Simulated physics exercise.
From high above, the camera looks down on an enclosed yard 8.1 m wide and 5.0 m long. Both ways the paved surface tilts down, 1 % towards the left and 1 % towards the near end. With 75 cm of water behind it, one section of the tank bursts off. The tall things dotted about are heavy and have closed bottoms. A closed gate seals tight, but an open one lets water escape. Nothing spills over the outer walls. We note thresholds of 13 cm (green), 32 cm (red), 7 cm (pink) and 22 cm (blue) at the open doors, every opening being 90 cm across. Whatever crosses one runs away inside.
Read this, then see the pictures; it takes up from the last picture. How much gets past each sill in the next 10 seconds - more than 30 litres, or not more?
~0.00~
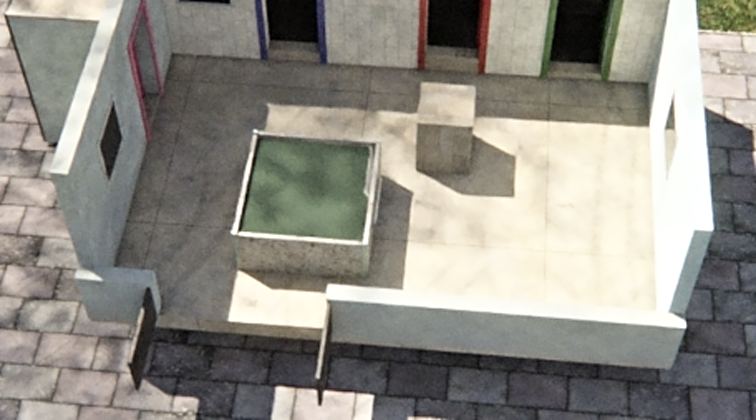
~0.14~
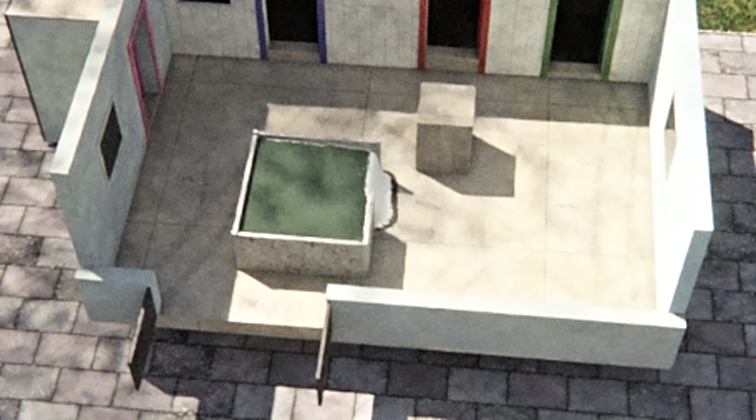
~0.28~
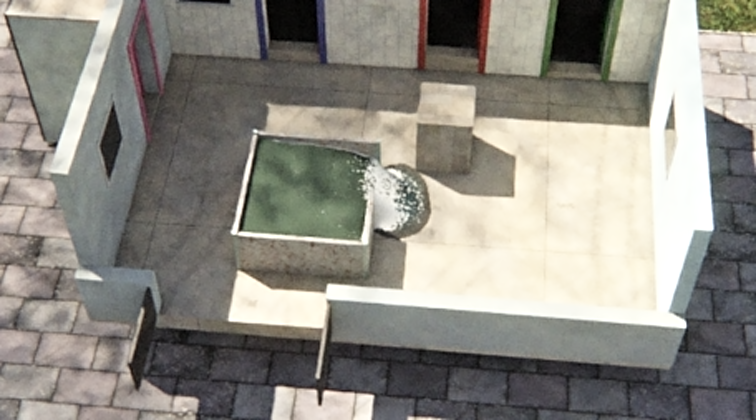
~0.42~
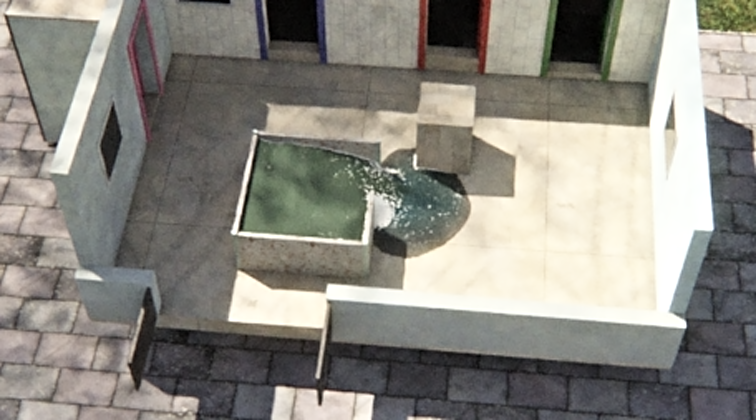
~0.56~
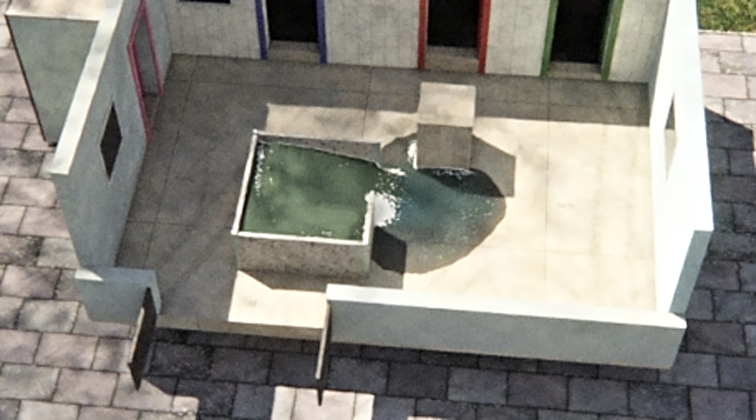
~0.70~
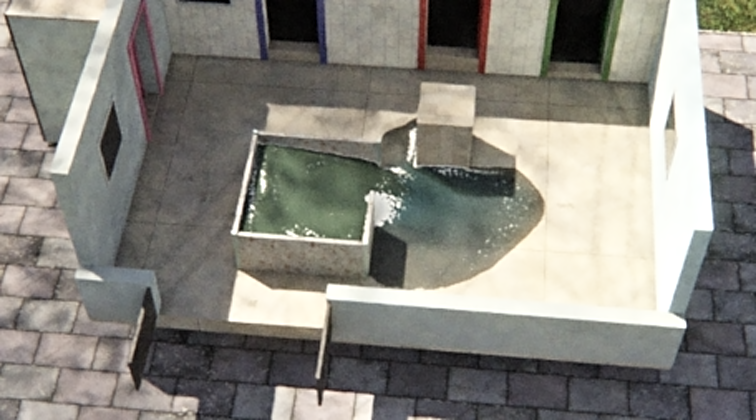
In the end at the green door it looks set to land under the limit; at the red door it looks set to land under the limit; at the pink door it looks set to land under the limit; at the blue door it looks set to land under the limit.
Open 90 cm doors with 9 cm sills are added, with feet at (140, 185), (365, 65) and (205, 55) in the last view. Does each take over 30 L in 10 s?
Check each in turn: The first fails, the second fails, the third fails.
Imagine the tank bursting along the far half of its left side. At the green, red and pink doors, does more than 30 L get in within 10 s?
Then green does not exceed it, red does not exceed it, pink exceeds it.
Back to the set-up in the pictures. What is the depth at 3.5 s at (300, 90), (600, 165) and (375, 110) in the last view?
2, 6 and 1 cm.
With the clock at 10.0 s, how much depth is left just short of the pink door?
I'd say close to 11.5 cm.
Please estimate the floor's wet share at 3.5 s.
Around 50 per cent.
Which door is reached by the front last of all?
Pink.
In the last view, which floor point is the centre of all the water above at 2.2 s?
It lies at roughly (403, 216) in pixels.
After 1.4 s water covers 35 % of the floor and is deepest (36 cm) near (387, 201); green door not reached, red door not reached, pink door not reached, blue door not reached.
After 2.2 s water covers 40 % of the floor and is deepest (33 cm) near (647, 338); green door not reached, red door 5 cm at the sill, 0 L in, pink door not reached, blue door not reached.
After 3.5 s water covers 50 % of the floor and is deepest (28 cm) near (645, 266); green door 8 cm at the sill, 0 L in, red door 4 cm at the sill, 0 L in, pink door not reached, blue door 3 cm at the sill, 0 L in.
After 6.0 s water covers 75 % of the floor and is deepest (17 cm) near (634, 337); green door 12 cm at the sill, 0 L in, red door 5 cm at the sill, 0 L in, pink door 3 cm at the sill, 0 L in, blue door 2 cm at the sill, 0 L in.
After 10.0 s water covers 95 % of the floor and is deepest (12 cm) near (132, 201); green door 6 cm at the sill, 0 L in, red door 4 cm at the sill, 0 L in, pink door 11 cm at the sill, 2 L in, blue door 4 cm at the sill, 0 L in.
